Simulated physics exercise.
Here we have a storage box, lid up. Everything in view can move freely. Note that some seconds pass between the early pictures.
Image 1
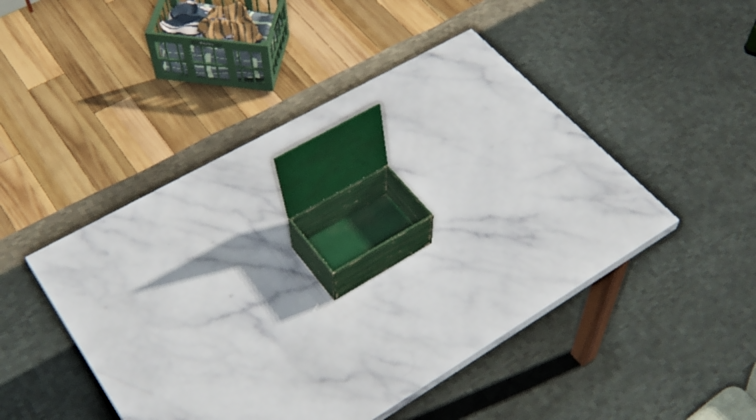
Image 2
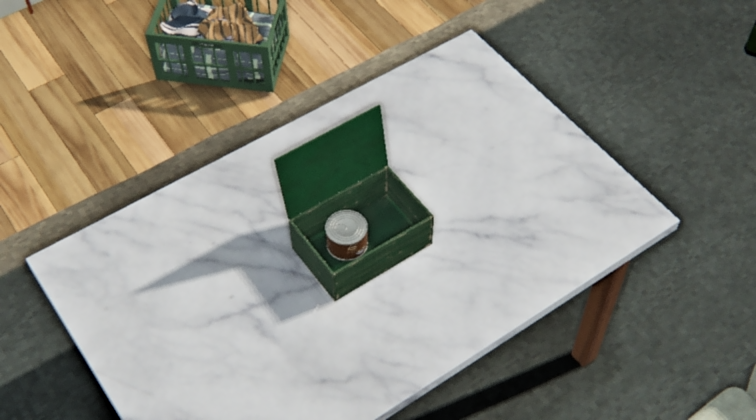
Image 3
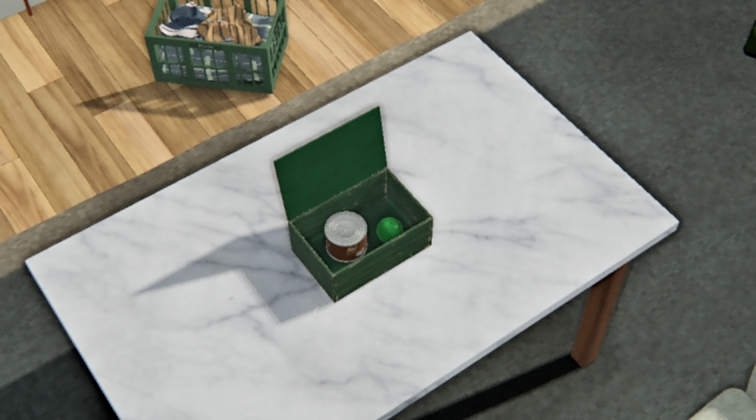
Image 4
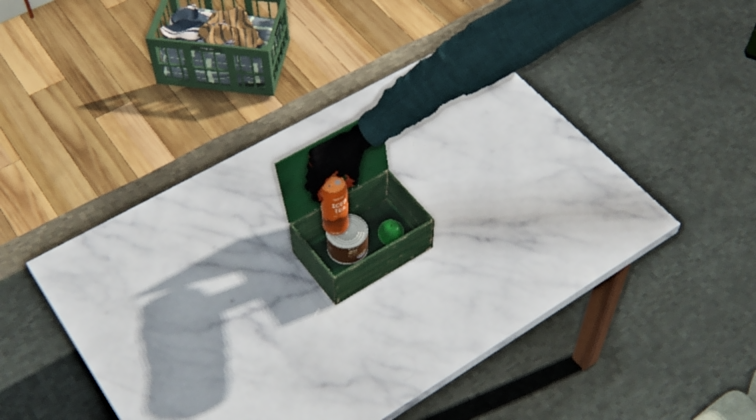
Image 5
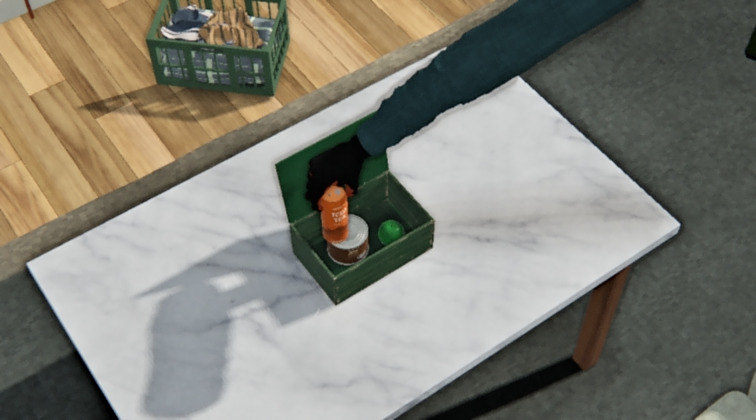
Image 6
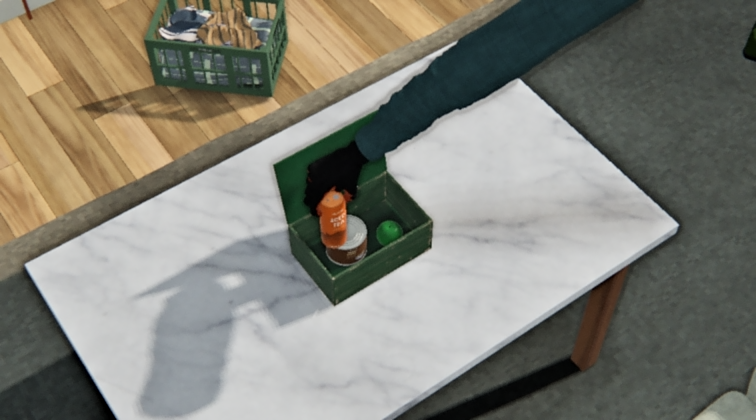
At the start, an open green box sits empty on a white marble table. A round tin appears inside it, then a green apple to its right. A dark-sleeved arm then reaches in from the upper right and lowers an orange can slightly beside the tin.
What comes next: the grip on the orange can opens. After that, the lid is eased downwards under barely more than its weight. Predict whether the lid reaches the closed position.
It does not reach it.
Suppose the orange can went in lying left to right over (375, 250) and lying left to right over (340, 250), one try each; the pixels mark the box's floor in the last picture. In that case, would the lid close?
Try 1: Lid shut; try 2: Lid not shut.
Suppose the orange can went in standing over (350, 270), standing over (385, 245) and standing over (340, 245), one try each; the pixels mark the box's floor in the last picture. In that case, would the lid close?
In the first case it stays open; in the second case it shuts; in the third case it stays open.
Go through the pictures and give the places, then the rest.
The last thing is not in view yet, in the first picture.
The last thing is not in view yet, in the second picture.
The last thing is not in view yet; green apple (390, 230), in the third picture.
Coming down; orange can (335, 206); green apple (391, 233), in the fourth picture.
Coming down; orange can (334, 215); green apple (391, 233), in the fifth picture.
In place under the hand; orange can (333, 220); green apple (390, 234), in the sixth picture.
Then, 1.50 s after the last picture, lid 67° above the rim.
Then, 2.00 s after the last picture, lid 34° above the rim; orange can tipped 62° from how it was near (334, 259).
At rest, lid 21° above the rim; tipped over in the box, orange can; the other 2 in place. Seen from the same camera at the end, orange can near (337, 259).
